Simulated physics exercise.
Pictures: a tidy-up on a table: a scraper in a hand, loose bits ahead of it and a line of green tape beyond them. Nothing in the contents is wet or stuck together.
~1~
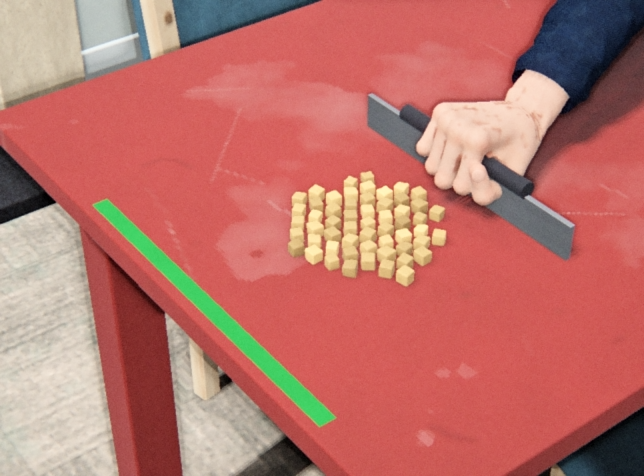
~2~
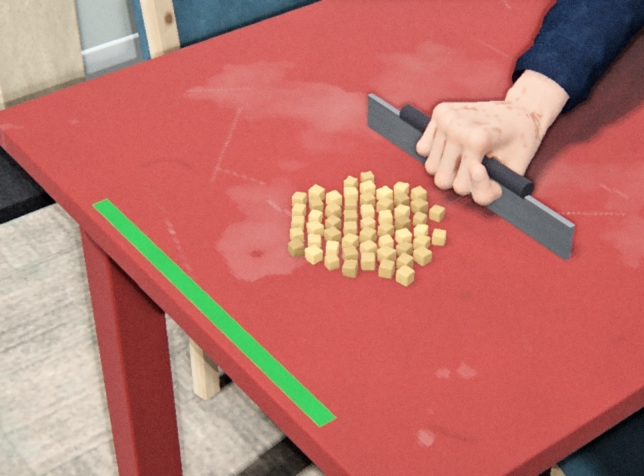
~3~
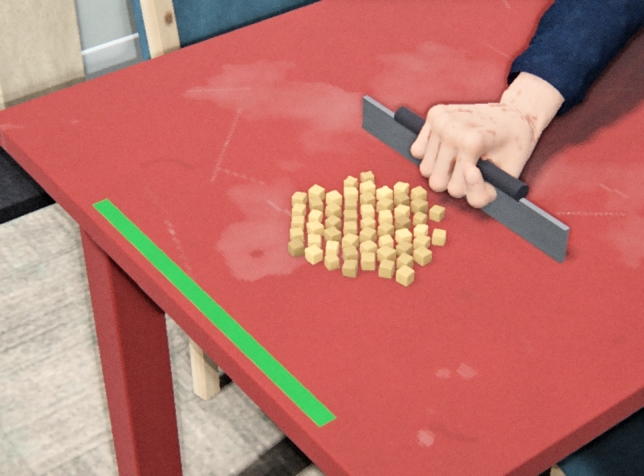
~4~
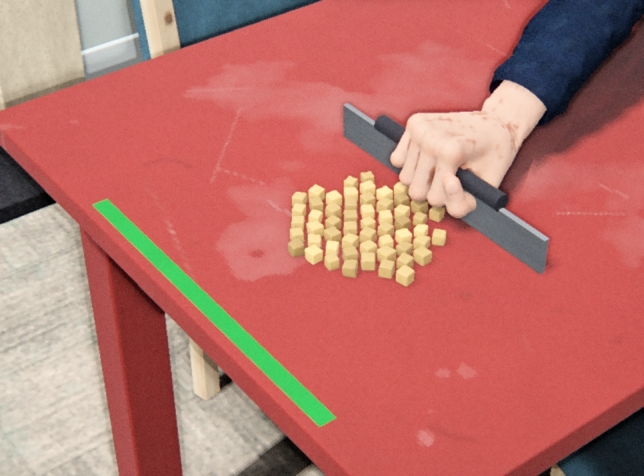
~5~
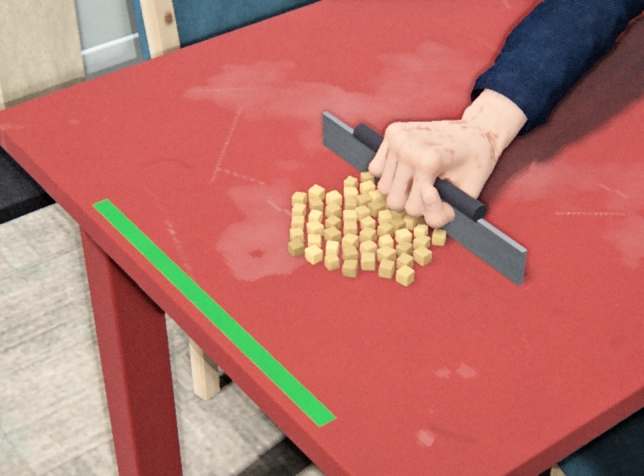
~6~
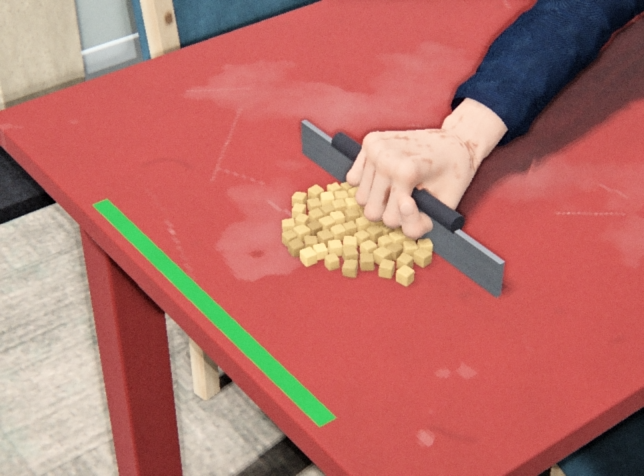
In this clip, a hand holding a scraper rests on a red table beside a heap of small wooden cubes, then slides the blade left into them, pushing many closer together, with green tape lying beyond near the edge.
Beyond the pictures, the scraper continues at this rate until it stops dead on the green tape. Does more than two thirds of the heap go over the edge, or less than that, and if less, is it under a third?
Yes, more than two thirds goes over.
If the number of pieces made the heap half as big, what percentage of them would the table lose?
I'd say close to 90 per cent.
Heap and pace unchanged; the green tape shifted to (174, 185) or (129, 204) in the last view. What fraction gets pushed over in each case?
It would be around 10 per cent the first time and around 60 per cent the second.
Soon, scraper still moving, near (297, 230); heap all on the table, its front near (190, 282).
A while on, scraper stopped at the green tape; heap most over the edge.
Towards the end, scraper stopped at the green tape; heap nearly all over the edge.
Finally, scraper stopped at the green tape; heap nearly all over the edge.
